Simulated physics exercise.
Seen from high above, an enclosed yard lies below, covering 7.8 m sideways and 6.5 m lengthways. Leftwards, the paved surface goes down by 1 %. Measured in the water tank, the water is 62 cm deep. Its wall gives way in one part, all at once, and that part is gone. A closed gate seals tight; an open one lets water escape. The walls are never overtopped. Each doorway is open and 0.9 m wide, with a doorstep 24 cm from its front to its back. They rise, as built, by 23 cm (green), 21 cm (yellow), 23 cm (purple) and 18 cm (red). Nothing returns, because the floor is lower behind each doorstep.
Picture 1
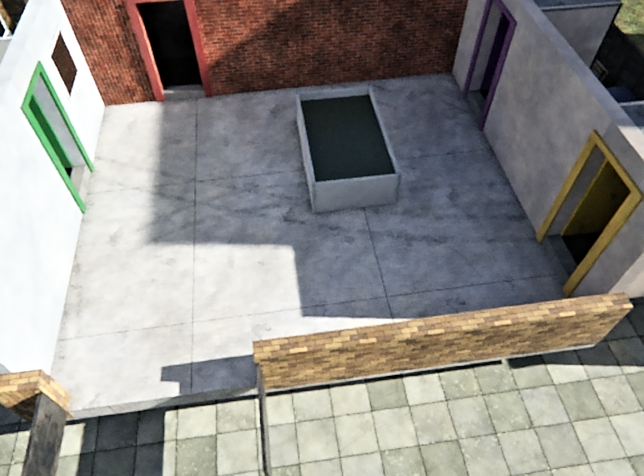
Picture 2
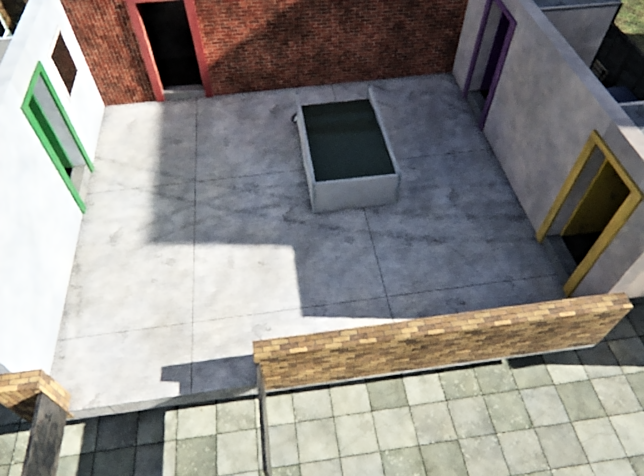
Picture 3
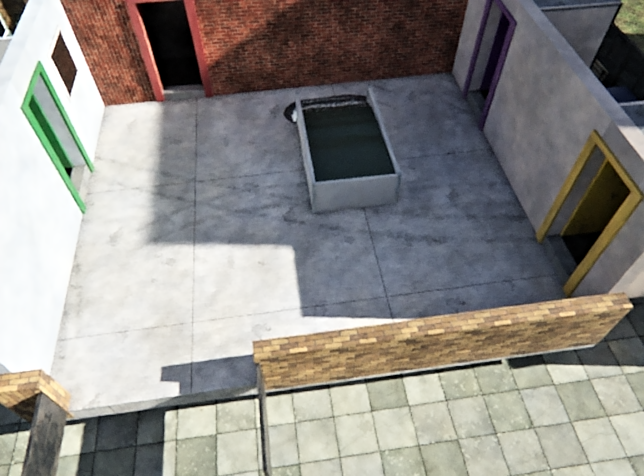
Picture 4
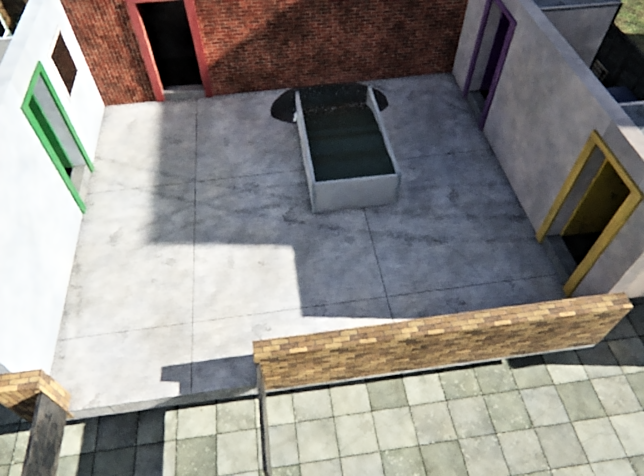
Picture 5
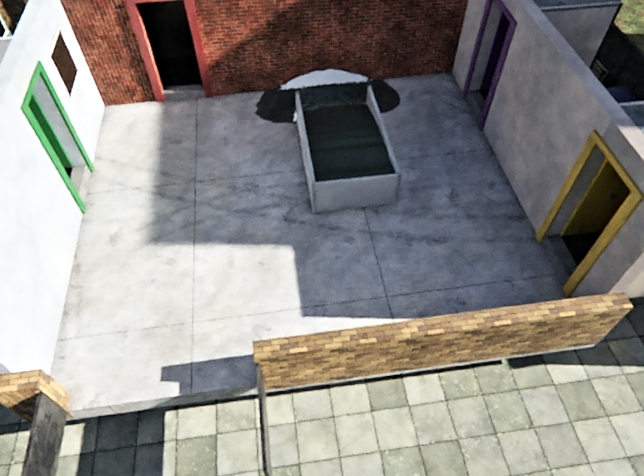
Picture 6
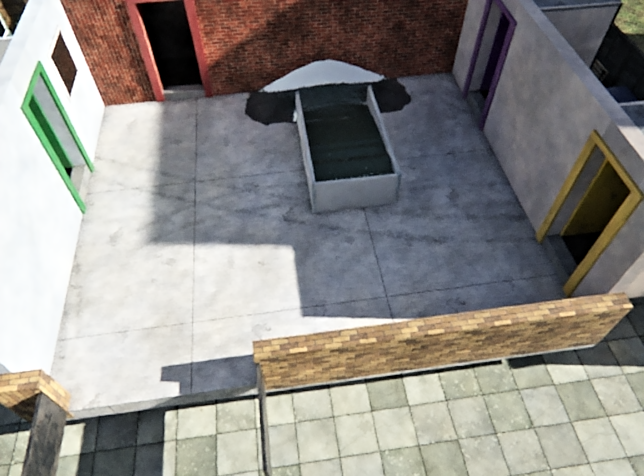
In an enclosed yard, dark water leaves the tank's far side and spreads both ways.
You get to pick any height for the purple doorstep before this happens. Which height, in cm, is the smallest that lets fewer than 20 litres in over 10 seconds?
The smallest is roughly 12.5 cm.
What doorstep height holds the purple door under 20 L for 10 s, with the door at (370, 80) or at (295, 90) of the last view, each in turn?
First place around 25 cm, second around 34 cm.
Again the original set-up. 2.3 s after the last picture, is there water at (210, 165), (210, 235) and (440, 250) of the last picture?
1: Awash; 2: Unwetted; 3: Unwetted.
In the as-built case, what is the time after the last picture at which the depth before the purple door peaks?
Some 1.8 s, more or less.
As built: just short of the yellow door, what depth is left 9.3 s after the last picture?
Some 5.0 cm.
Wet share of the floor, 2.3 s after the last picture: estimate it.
Some 35 in a hundred.
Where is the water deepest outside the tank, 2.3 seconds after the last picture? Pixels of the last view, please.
Near pixel (443, 73).
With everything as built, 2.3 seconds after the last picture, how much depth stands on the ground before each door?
Depth (cm): Green 7 / yellow 0 / purple 18 / red 7.
Then, 0.7 s after the last picture water covers 10 % of the floor, deepest (44 cm) near (319, 90); it has not reached the purple door.
Then, 2.3 s after the last picture water covers 35 % of the floor, deepest (32 cm) near (443, 73); 18 cm at the purple door, 0 litres in over its 23 cm doorstep.
Then, 9.3 s after the last picture water covers 90 % of the floor, deepest (9 cm) near (92, 355); 3 cm at the purple door, 0 litres in over its 23 cm doorstep.
At the purple door as built, the water peaked near 19 cm, 1.9 s after the last picture.
Run again over the same 10 s with other heights there, 28 litres in over 11 cm, 8 litres over 15 cm. The limit of 20 litres is kept from about 12.5 cm up.
